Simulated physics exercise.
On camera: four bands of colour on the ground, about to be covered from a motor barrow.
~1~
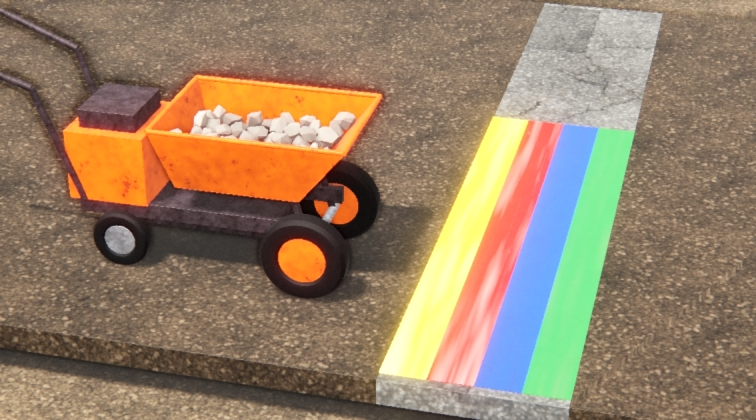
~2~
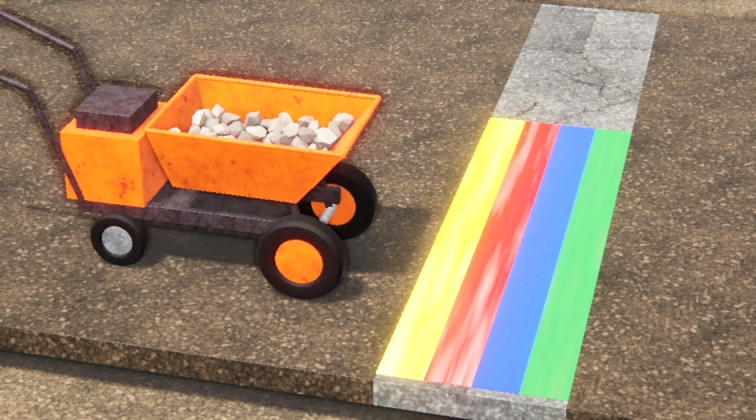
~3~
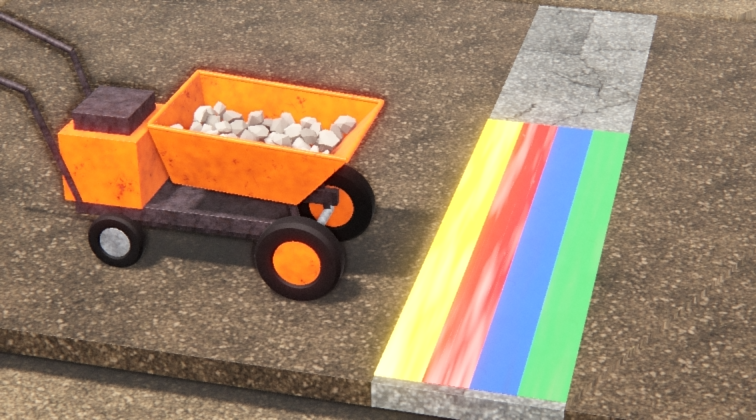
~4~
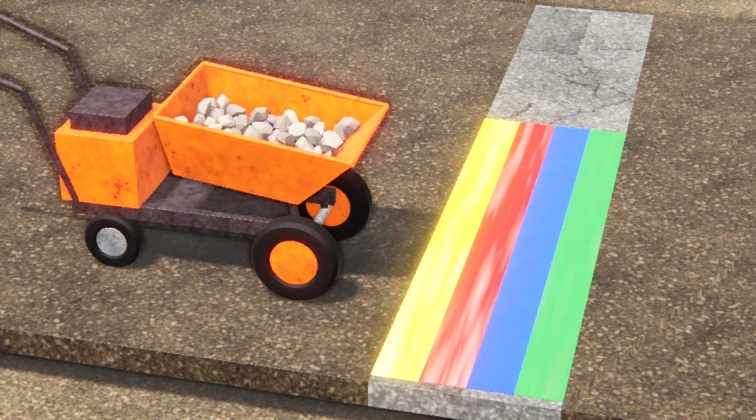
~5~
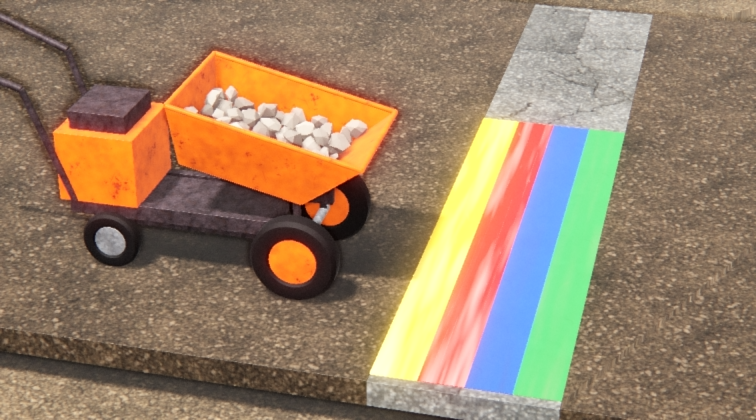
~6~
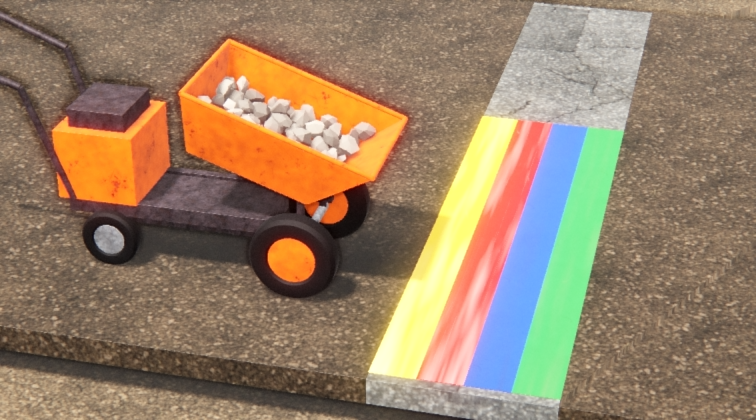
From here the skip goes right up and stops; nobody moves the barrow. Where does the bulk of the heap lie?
Most covered: The red band.
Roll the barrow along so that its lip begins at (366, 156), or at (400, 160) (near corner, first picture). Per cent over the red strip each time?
First some 30, then 10 per cent.
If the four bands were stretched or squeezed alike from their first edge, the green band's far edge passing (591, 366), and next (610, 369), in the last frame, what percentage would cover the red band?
About 40 and 40 per cent.
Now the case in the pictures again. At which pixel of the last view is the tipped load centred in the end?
Close to (479, 278).
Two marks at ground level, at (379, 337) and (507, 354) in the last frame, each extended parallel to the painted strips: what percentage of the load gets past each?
Roughly 80 per cent, and 10 per cent.
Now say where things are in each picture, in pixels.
Lip of the skip at (343, 154), level; top of the load at (249, 140), broken stones; yellow strip at (419, 337); red strip at (464, 343); blue strip at (510, 350); green strip at (557, 356), in the first picture.
Lip of the skip at (343, 156), level; top of the load at (256, 133), in the second picture.
Lip of the skip at (346, 160), tipped barely; top of the load at (258, 132), in the third picture.
Lip of the skip at (352, 164), tipped a little; top of the load at (215, 131), in the fourth picture.
Lip of the skip at (361, 171), tipped a little; top of the load at (223, 124), in the fifth picture.
Lip of the skip at (372, 178), tipped clearly; top of the load at (234, 115); yellow strip at (408, 336); red strip at (454, 343); blue strip at (500, 349); green strip at (546, 356), in the sixth picture.
Soon, skip tipped steeply; all in the skip.
A while on, skip tipped right over; most in the skip; a small part over the yellow strip; a small part over the red strip; a stray few over the blue strip.
Towards the end, skip tipped right over; about a quarter in the skip; a small part over the yellow strip; about a third over the red strip; about a quarter over the blue strip; a small part over the green strip; a stray few off the paint.
Finally, skip tipped right over; a small part in the skip; about a quarter over the yellow strip; about a third over the red strip; about a quarter over the blue strip; a small part over the green strip; a stray few off the paint.
